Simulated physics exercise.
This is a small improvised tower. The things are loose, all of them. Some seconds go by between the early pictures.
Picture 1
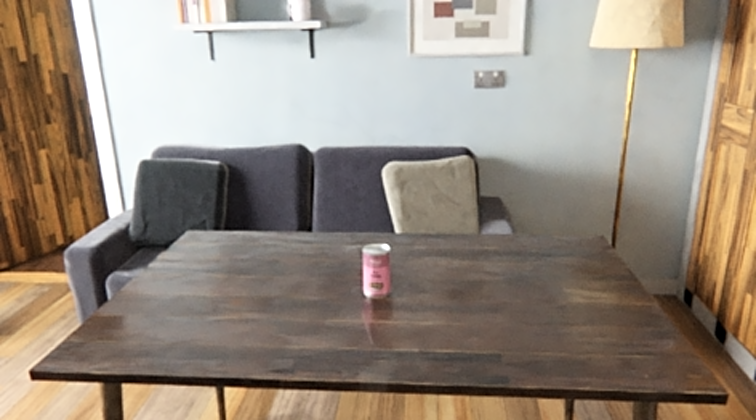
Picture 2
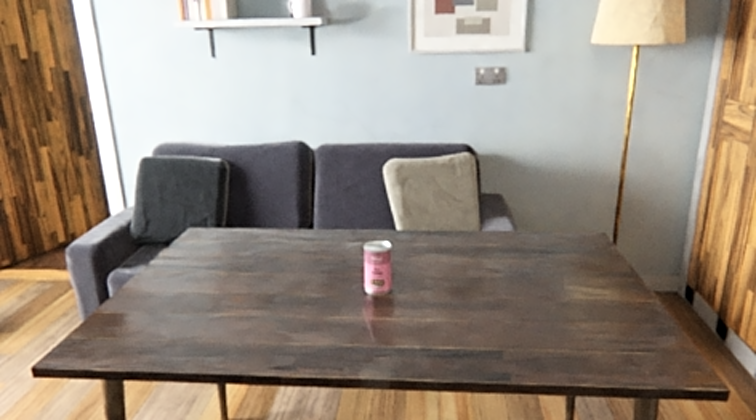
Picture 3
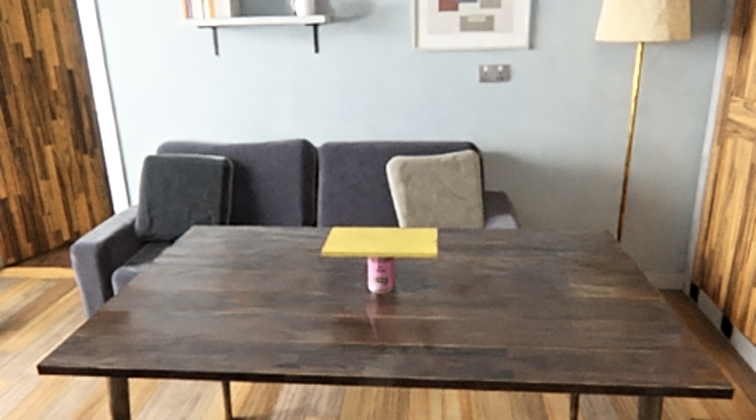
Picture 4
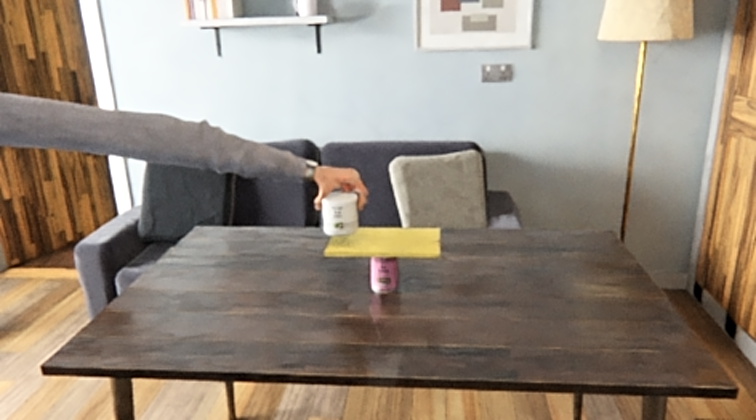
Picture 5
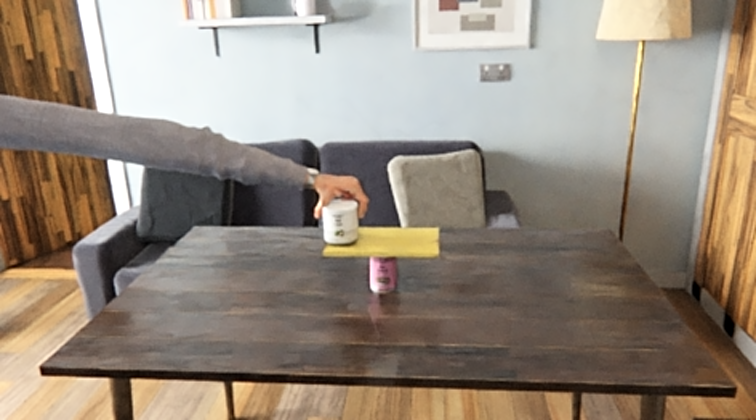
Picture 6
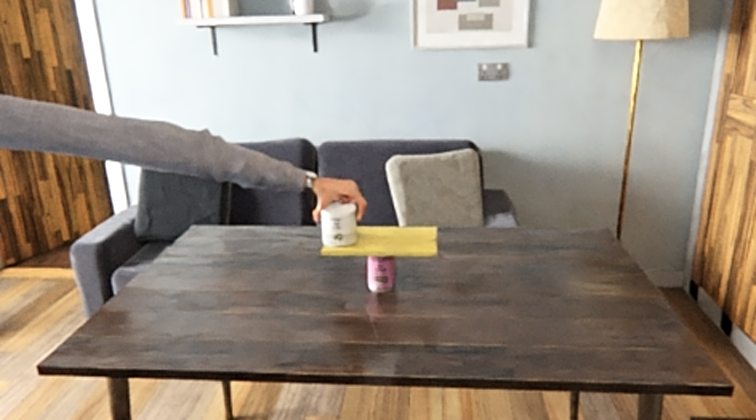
A hand lowering a white tin onto the left end of a yellow board lying across a pink can on a dark wooden table.
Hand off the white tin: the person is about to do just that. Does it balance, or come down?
So the pile doesn't rest quietly where it is.
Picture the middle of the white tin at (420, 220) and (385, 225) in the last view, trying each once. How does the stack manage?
Result of try one is that it tips over, and of try two that it stays stable.
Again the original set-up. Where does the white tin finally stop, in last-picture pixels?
At about (303, 273).
Then, 0.30 s after the last picture, white tin now fallen; yellow board tipped 22° from how it was.
Then, 0.50 s after the last picture, yellow board tipped 64° from how it was.
Then, 0.90 s after the last picture, yellow board tipped 47° from how it was.
At rest, fallen, white tin; tipped over in the stack, yellow board; pink tin in place. Seen from the same camera at the end, white tin near (303, 273). The stack gives way.
